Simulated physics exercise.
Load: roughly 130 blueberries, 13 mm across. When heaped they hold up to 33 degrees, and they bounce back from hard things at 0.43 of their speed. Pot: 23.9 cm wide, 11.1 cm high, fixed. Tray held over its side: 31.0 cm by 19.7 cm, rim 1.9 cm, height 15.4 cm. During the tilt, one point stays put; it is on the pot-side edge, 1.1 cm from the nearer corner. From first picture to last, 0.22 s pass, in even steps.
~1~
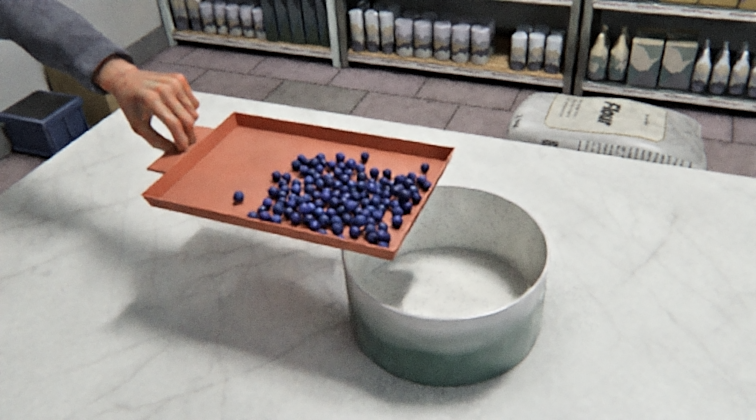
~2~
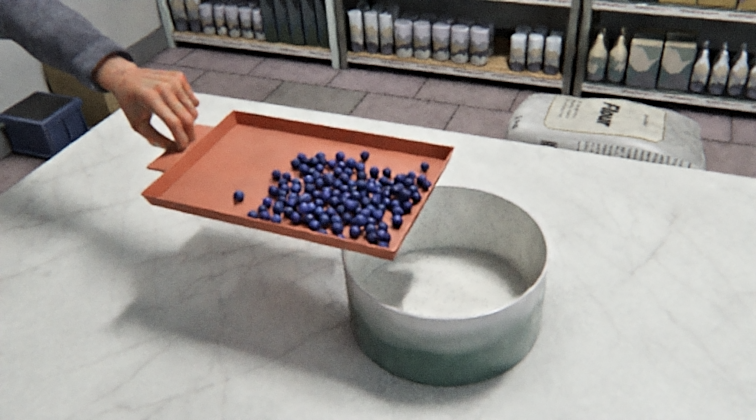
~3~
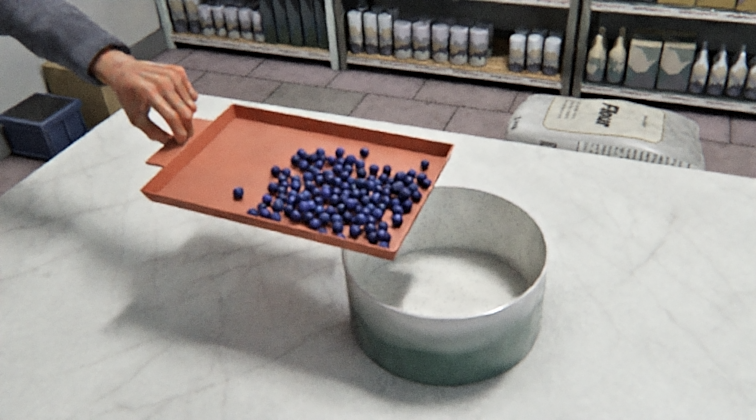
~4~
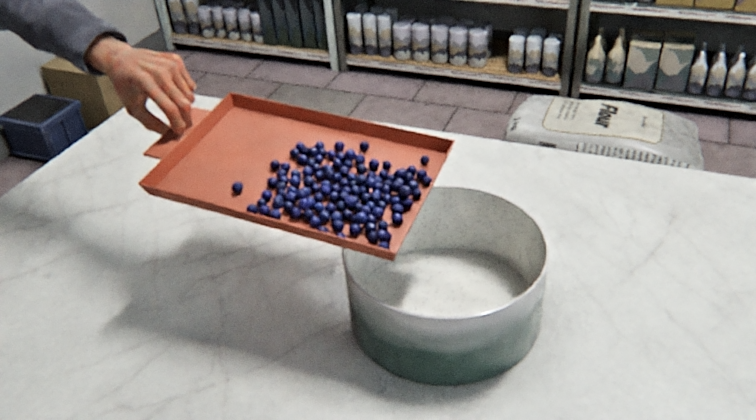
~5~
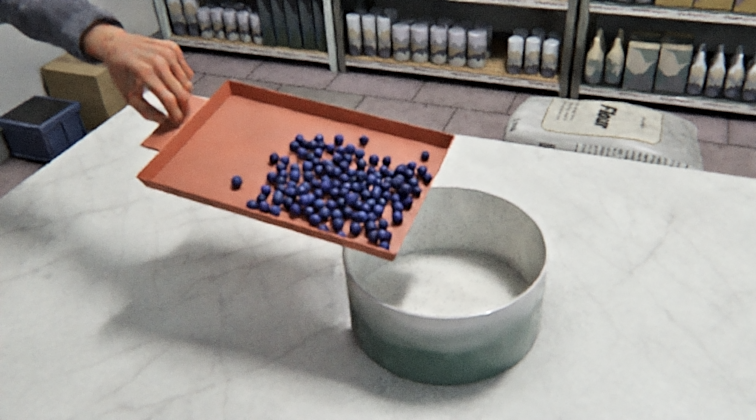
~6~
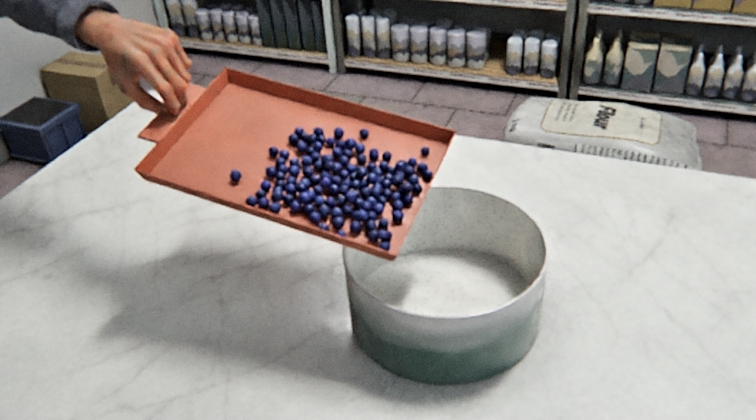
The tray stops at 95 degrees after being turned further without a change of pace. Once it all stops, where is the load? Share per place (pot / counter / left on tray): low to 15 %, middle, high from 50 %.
Shares - pot: Middle, counter: High, left on the tray: Low.
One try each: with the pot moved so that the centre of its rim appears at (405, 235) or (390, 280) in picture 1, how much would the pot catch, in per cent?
Around 5 per cent, then around 100 per cent.
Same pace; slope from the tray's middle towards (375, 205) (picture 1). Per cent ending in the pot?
Roughly 100 per cent.
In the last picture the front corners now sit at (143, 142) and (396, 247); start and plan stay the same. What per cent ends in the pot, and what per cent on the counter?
The pot gets 100 and the counter 0.
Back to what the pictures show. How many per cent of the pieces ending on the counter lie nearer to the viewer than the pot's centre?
About 100 per cent.
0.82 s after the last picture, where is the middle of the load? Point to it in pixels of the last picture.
Somewhere about (377, 196) in the last view.
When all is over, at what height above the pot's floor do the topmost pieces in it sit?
It stands at some 2.0 cm.
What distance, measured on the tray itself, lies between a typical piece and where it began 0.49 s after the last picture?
Roughly 2 cm.
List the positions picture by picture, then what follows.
Tray tilt 0 degrees, front corners at (148, 193) and (391, 246); middle of the pieces at (346, 198); pot at (444, 244), in the first picture.
Tray tilt 1 degrees, front corners at (147, 192) and (391, 246); middle of the pieces at (346, 198), in the second picture.
Tray tilt 3 degrees, front corners at (146, 188) and (392, 247); middle of the pieces at (346, 196), in the third picture.
Tray tilt 6 degrees, front corners at (145, 181) and (392, 248), lowest corner right front; middle of the pieces at (346, 192), in the fourth picture.
Tray tilt 9 degrees, front corners at (143, 174) and (393, 249), lowest corner right front; middle of the pieces at (346, 188), in the fifth picture.
Tray tilt 13 degrees, front corners at (141, 167) and (393, 249), lowest corner right front; middle of the pieces at (346, 185); pot at (444, 244), in the sixth picture.
Then, 0.49 s after the last picture, tilt 52 degrees; the tray holds 100 %, the pot 0 %.
Then, 0.82 s after the last picture, tilt 78 degrees; the tray holds 95 %, the pot 0 %.
Then, 1.24 s after the last picture, tilt 95 degrees; the tray holds 0 %, the pot 30 %.
In the end, pot 30 %, counter 70 %, tray 0 %.
